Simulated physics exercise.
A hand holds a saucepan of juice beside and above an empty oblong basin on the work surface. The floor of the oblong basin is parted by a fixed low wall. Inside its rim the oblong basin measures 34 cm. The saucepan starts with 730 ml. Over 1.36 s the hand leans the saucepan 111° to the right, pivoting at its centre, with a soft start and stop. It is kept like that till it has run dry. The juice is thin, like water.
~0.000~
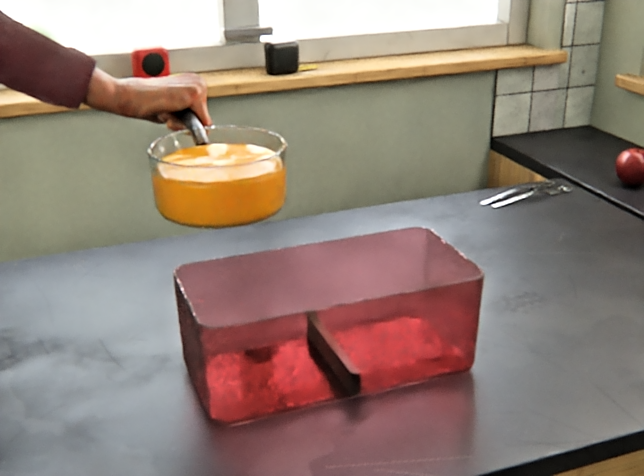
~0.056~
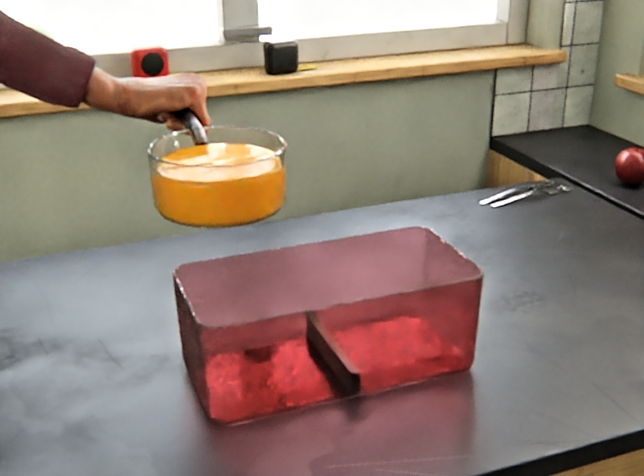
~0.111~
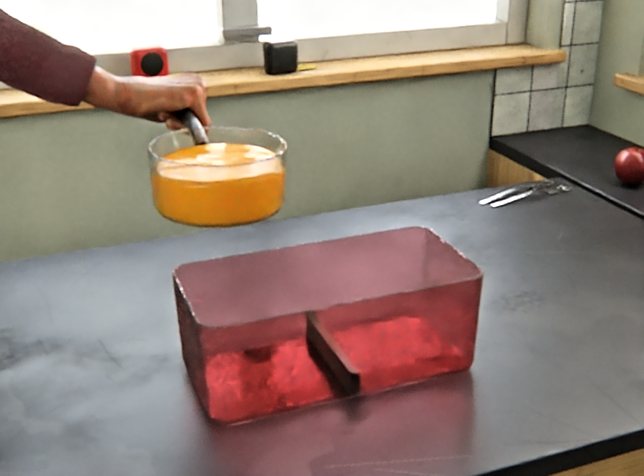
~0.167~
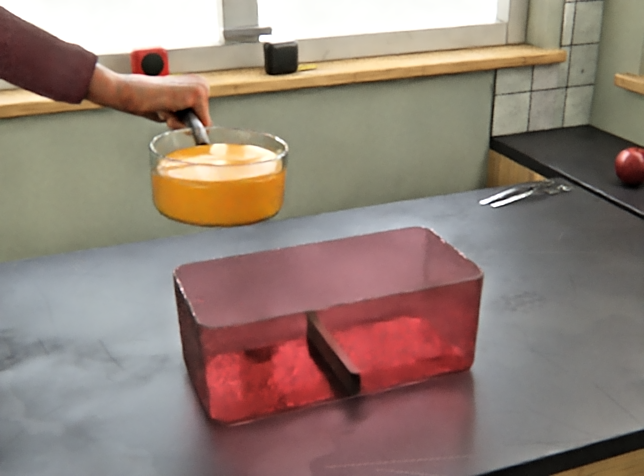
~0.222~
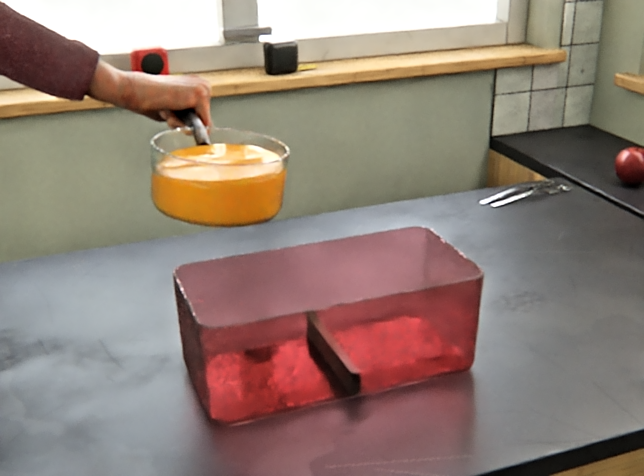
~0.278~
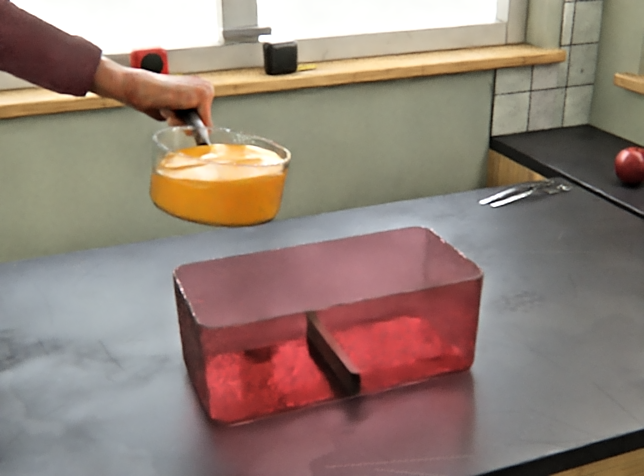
The video shows a hand holding a clear saucepan of orange juice above an empty reddish oblong basin with a low dividing wall on a dark work surface. The hand gradually leans the saucepan slightly to the right.
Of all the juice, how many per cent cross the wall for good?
The far part has some 60 per cent.
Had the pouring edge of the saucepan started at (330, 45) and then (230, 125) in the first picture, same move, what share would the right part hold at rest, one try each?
In turn about 90 and 15 per cent.
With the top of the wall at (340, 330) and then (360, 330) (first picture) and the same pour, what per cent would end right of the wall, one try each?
First 50, then 20 per cent.
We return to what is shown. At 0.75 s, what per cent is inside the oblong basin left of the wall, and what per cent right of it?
Near 3 on the left, 12 on the right.
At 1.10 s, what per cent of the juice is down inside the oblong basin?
Some 84 per cent.
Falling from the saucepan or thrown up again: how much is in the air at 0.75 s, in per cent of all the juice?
Some 32 per cent.
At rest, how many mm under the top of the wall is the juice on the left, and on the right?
Some 20 mm on the left and 12 mm on the right.
After 0.75 s the tilt is 65° and 54 per cent is still to pour, 3 is left of the wall and 11 right of it.
After 1.10 s the tilt is 101° and 8 per cent is still to pour, 26 is left of the wall and 59 right of it.
After 1.47 s the tilt is 111° and 0 per cent is still to pour, 39 is left of the wall and 60 right of it.
After 1.86 s the tilt is 111° and 0 per cent is still to pour, 40 is left of the wall and 60 right of it.
In the end 40 per cent lies left of the wall, 60 right of it and 1 outside.
